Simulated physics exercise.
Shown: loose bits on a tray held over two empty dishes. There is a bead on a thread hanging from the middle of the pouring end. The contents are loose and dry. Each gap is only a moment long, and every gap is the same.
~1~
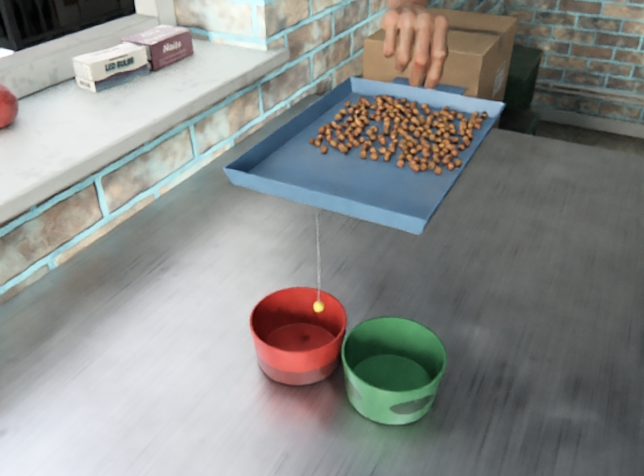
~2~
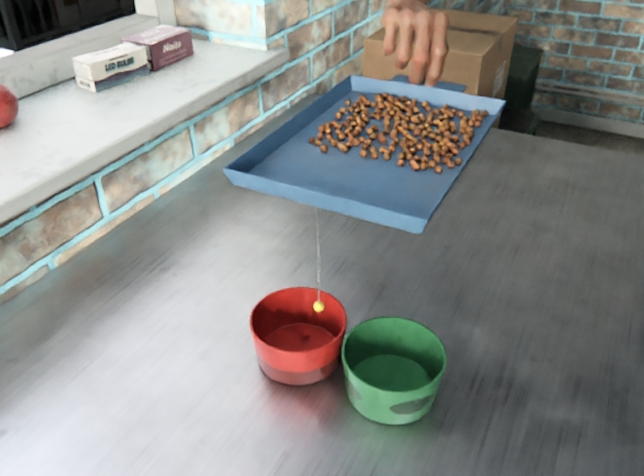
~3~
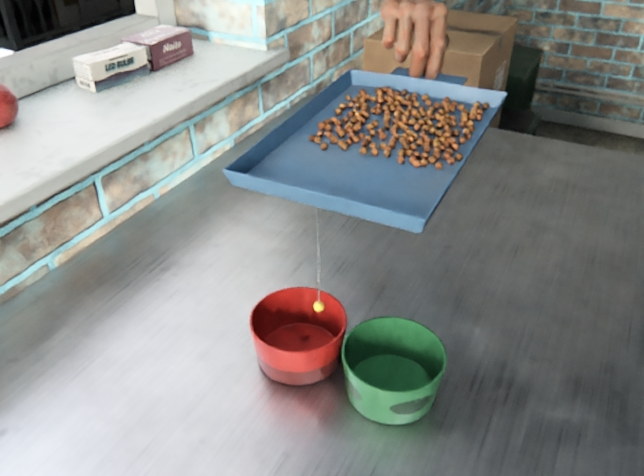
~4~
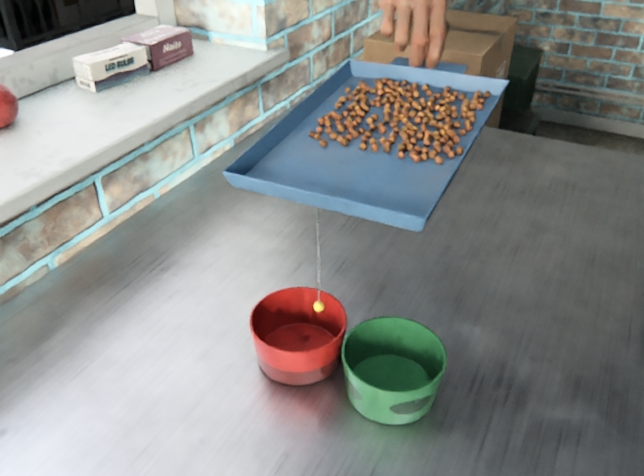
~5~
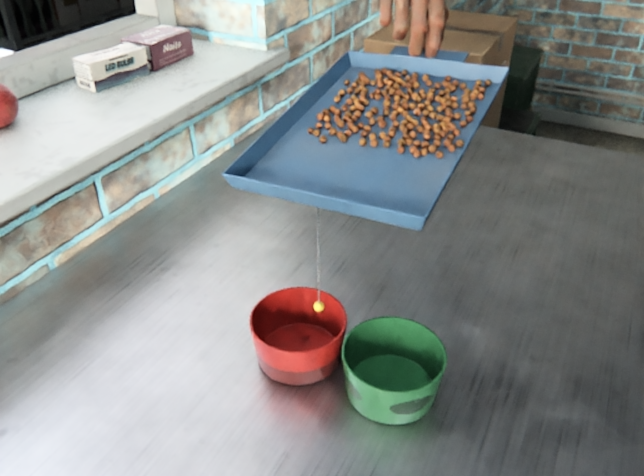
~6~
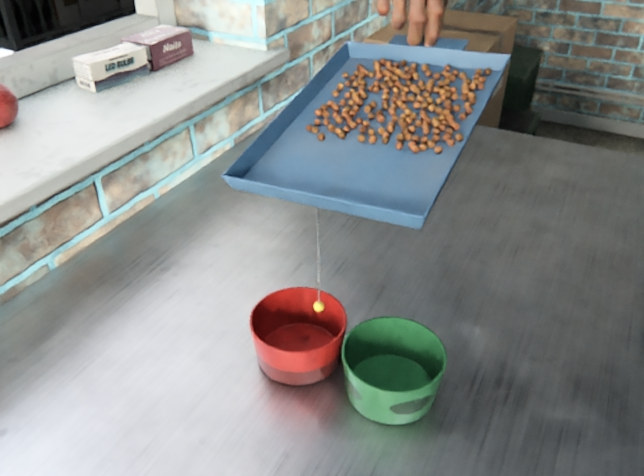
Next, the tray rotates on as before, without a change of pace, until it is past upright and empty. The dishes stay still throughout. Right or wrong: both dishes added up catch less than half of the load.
Right, they catch less than half.
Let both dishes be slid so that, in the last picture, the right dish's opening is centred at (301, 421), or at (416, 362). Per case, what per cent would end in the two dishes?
Trial 1 around 10 percent, trial 2 around 20 percent.
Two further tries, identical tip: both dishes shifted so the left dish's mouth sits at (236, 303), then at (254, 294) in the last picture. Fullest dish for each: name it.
First the left dish, then the dish on the left.
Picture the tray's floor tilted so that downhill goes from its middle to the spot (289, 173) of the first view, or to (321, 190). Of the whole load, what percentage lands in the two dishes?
In order, some 10 % and some 40 %.
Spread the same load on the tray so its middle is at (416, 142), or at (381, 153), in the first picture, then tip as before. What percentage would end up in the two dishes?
Try 1: 40 %; try 2: 30 %.
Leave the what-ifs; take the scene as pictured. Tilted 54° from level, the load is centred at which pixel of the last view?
Check around (275, 184) in the last picture.
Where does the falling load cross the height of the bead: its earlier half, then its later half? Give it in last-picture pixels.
It goes through near (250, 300) first, then near (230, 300).
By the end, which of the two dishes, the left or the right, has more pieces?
Well, that is left of the pair.
Just after the last frame, tray tipped steeply; the larger part on the tray; just a few in the left dish; about a tenth outside both; just a few in the air.
A moment on, tray tipped right over; roughly half on the tray; about a tenth in the left dish; roughly a quarter outside both; roughly a quarter in the air.
Further on, tray tipped past a quarter turn; roughly a third in the left dish; roughly two thirds outside both.
When it is over, tray tipped past a quarter turn; not one in the right dish; roughly a third in the left dish; roughly two thirds outside both.
